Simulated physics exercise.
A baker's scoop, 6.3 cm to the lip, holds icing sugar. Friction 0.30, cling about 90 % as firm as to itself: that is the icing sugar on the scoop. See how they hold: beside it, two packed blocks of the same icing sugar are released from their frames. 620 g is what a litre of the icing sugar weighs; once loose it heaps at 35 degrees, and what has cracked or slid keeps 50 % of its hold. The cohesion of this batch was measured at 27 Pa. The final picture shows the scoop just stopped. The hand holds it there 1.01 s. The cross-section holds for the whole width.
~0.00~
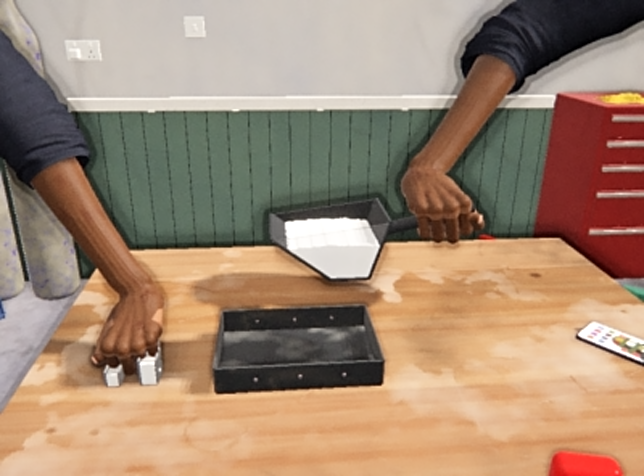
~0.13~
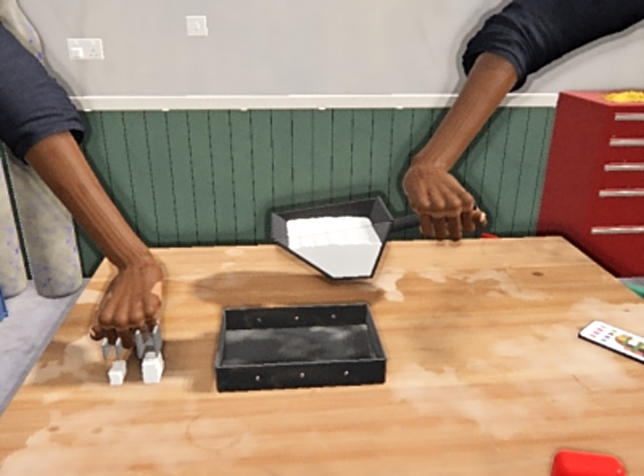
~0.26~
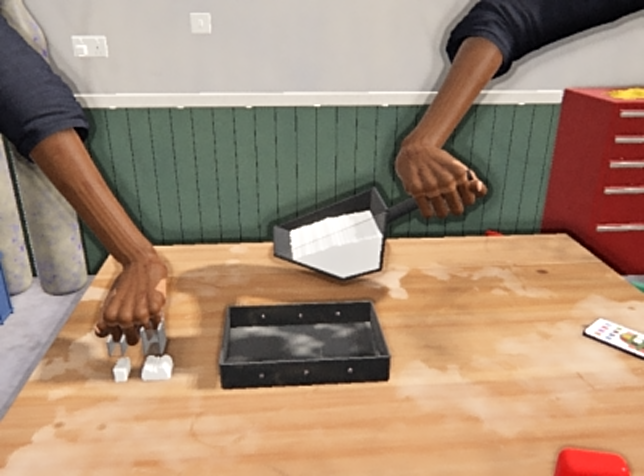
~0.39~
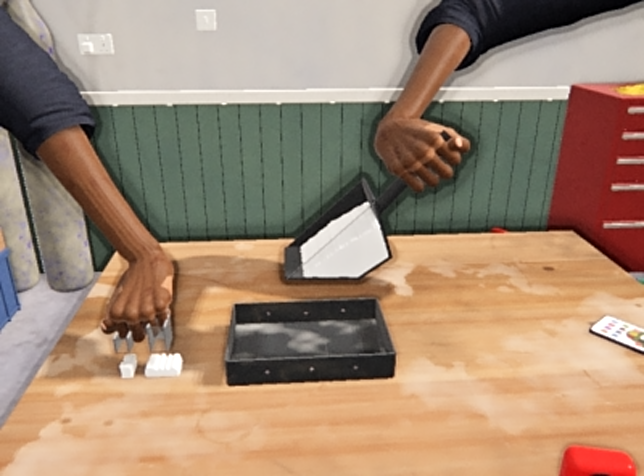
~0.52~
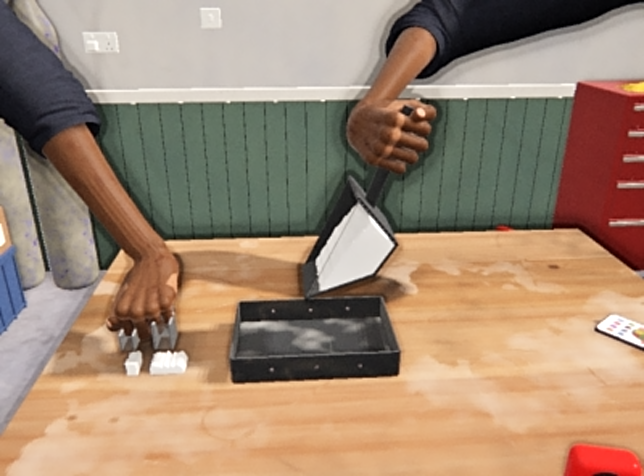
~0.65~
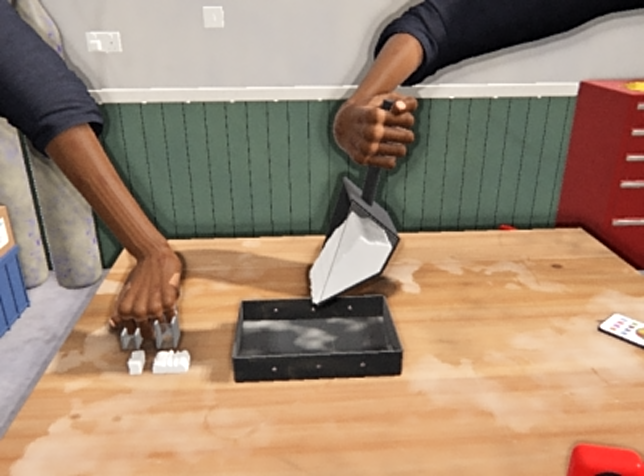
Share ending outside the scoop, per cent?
100 %.
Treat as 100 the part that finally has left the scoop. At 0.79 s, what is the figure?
About 20 %.
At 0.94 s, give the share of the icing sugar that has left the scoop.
I reckon it's some 70 %.
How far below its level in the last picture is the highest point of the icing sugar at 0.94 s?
Measured change: About 5.5 cm.
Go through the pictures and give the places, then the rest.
The first frame shows lip at (273, 239), tilt 0 degrees; crest of the icing sugar at (331, 244); block heights 2.1 cm, 3.8 cm (left to right).
The second frame shows lip at (275, 239), tilt 1 degrees; crest of the icing sugar at (332, 243); block heights 2.1 cm, 3.4 cm (left to right).
The third frame shows lip at (276, 253), tilt 14 degrees; crest of the icing sugar at (377, 237); block heights 2.1 cm, 2.3 cm (left to right).
The fourth frame shows lip at (287, 276), tilt 35 degrees; crest of the icing sugar at (376, 228); block heights 2.1 cm, 1.8 cm (left to right).
The fifth frame shows lip at (306, 296), tilt 56 degrees; crest of the icing sugar at (374, 224); block heights 2.1 cm, 1.7 cm (left to right).
The sixth frame shows lip at (317, 303), tilt 66 degrees; crest of the icing sugar at (363, 239); block heights 2.1 cm, 1.7 cm (left to right).
After 0.79 s, the scoop is at 66 degrees and 23 % has left it.
After 0.94 s, the scoop is at 66 degrees and 72 % has left it.
After 1.10 s, the scoop is at 66 degrees and 92 % has left it.
After 1.26 s, the scoop is at 66 degrees and 100 % has left it.
After 1.41 s, the scoop is at 66 degrees and 100 % has left it.
